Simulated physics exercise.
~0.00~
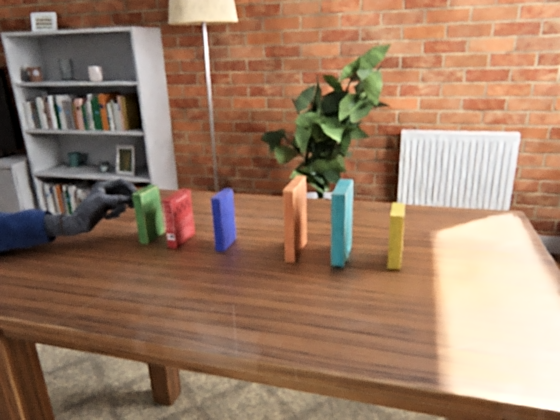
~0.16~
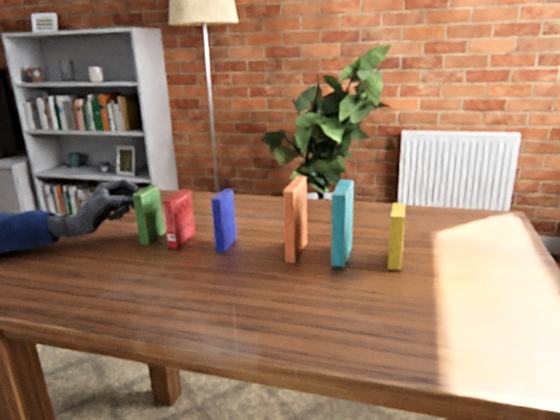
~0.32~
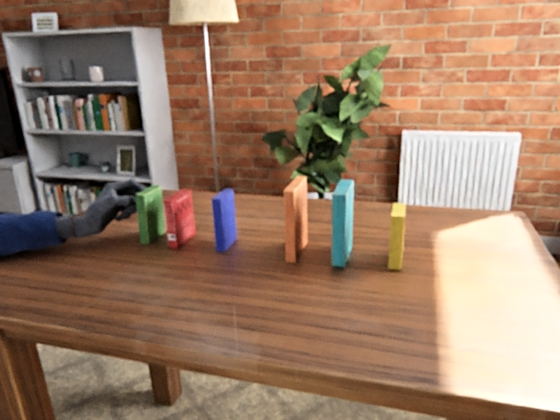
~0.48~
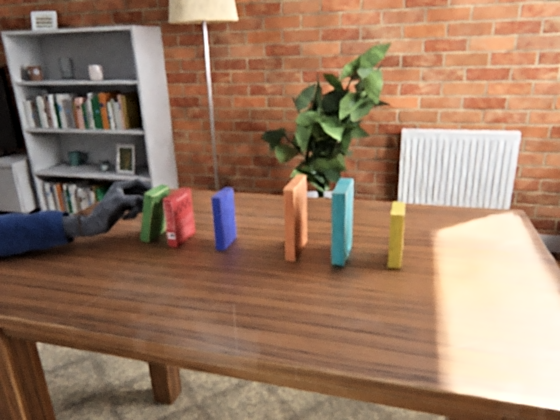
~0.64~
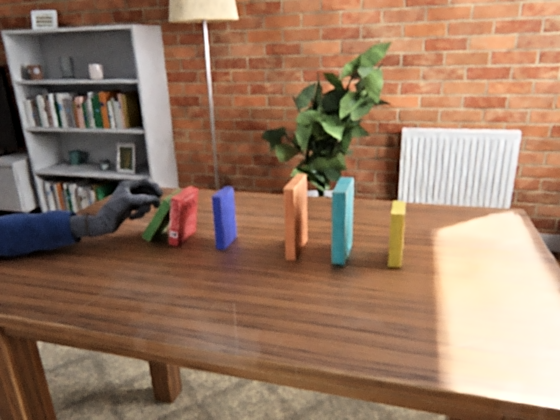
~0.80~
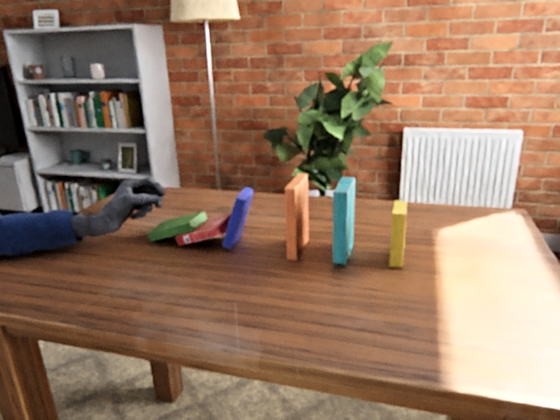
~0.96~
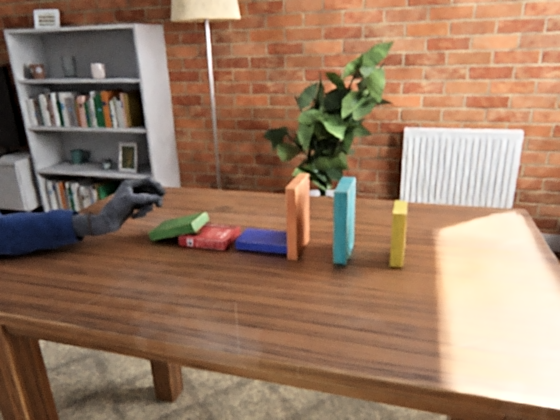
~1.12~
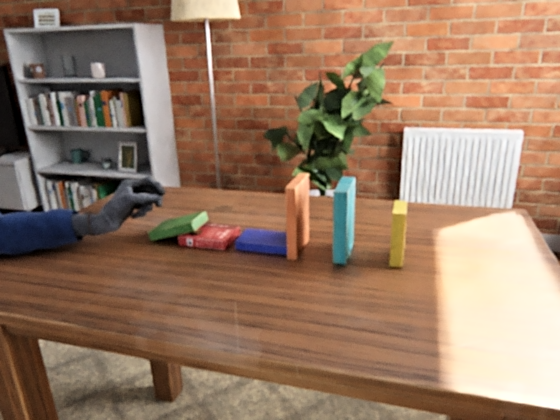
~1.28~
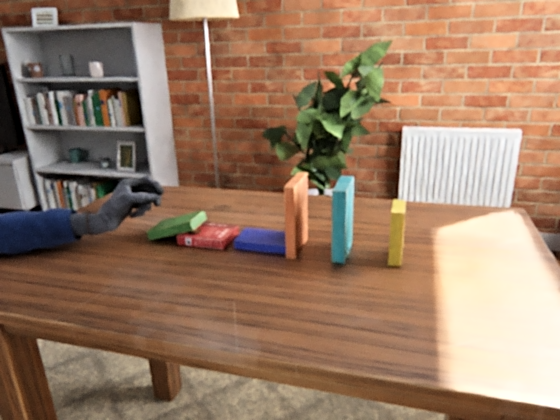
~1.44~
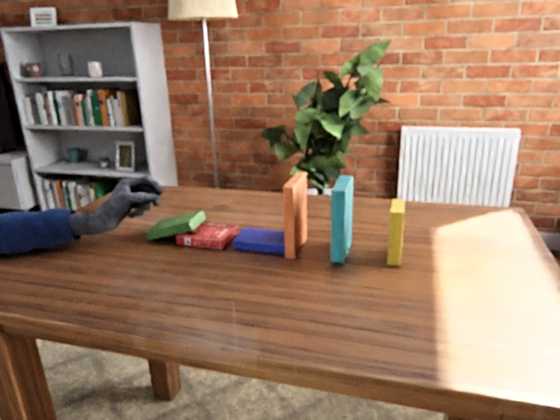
Six colourful, flat, book-like pieces stand on end in a row across a wooden table, seen from the front by a slightly swaying camera in a room with a brick wall, bookshelf, plant and white radiator. From left to right they are green, red, blue, orange, turquoise and yellow. A dark-gloved hand in a blue sleeve reaches in from the left and pushes the green board rightward until it tips against the red packet. The red packet topples into the blue block, which falls flat just short of the orange board. The green board rests tilted on the red packet, while orange, turquoise and yellow stay upright and the hand hovers still.
